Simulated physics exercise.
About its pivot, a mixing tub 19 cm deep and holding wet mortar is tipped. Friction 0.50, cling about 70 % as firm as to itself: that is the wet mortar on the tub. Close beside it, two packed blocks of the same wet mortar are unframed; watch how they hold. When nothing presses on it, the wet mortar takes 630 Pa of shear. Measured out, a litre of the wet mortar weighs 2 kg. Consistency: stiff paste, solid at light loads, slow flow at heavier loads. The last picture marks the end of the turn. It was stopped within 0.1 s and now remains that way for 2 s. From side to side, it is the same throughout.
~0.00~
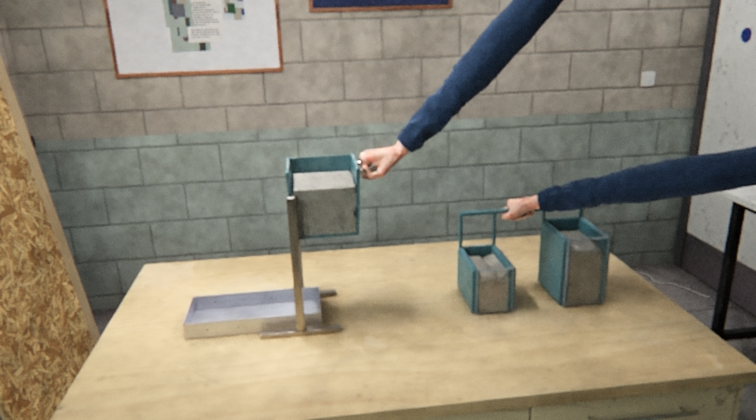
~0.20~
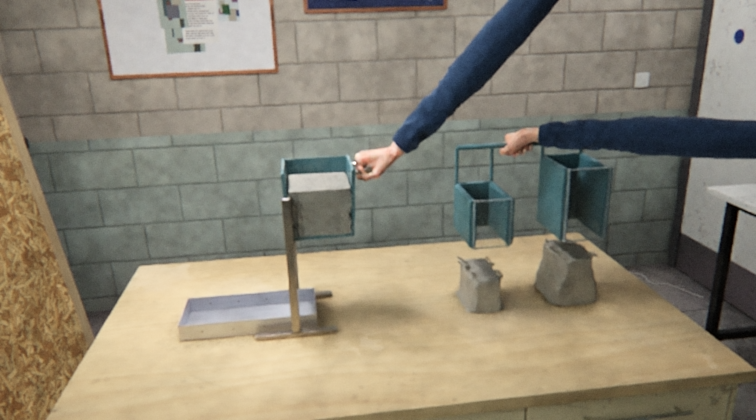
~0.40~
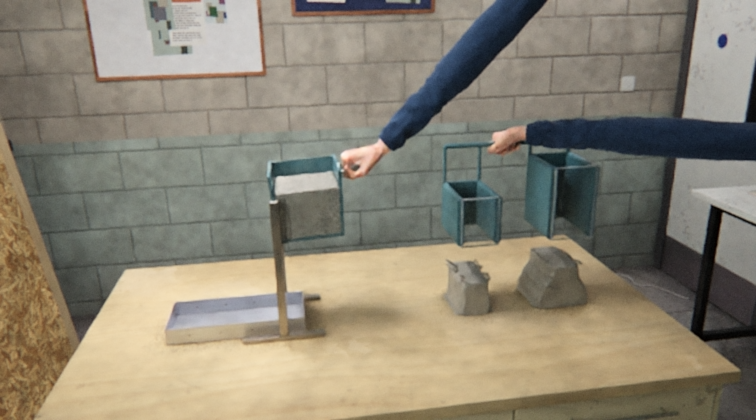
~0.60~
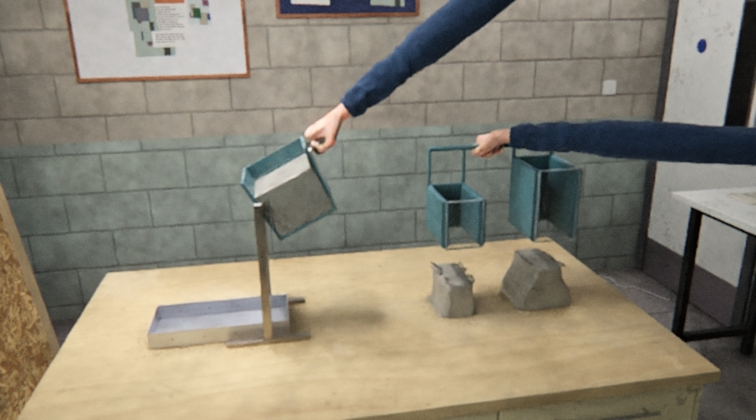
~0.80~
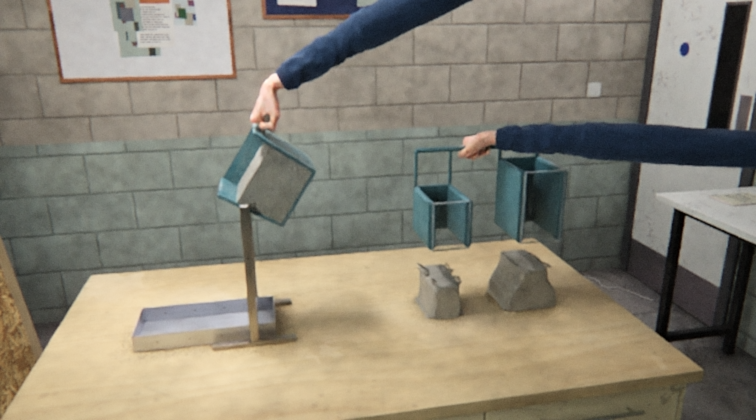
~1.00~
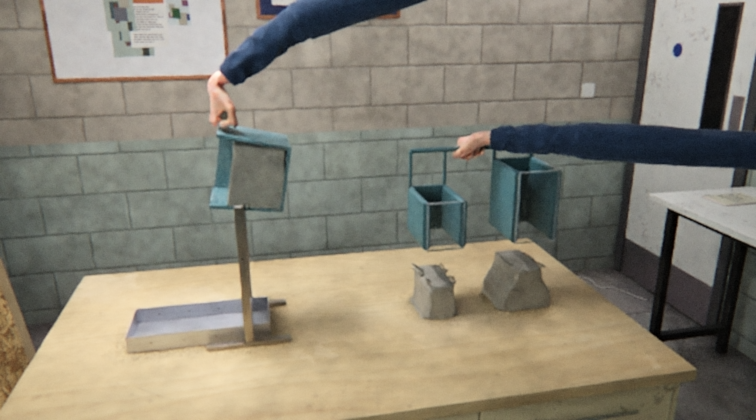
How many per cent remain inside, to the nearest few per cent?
Roughly 100 per cent remains inside.
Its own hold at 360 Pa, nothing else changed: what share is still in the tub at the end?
About 80 per cent.
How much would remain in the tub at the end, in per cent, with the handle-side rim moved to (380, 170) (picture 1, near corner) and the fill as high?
About 65 per cent.
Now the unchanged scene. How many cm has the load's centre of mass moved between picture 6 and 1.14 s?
Something like 1 cm, give or take.
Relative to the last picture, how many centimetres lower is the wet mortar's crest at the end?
2 cm or so.
After 1.14 s, the tub is at 80 degrees and holds 100 %.
After 1.31 s, the tub is at 80 degrees and holds 100 %.
After 1.48 s, the tub is at 80 degrees and holds 100 %.
After 1.65 s, the tub is at 80 degrees and holds 100 %.
After 3.00 s, the tub is at 80 degrees and holds 100 %.
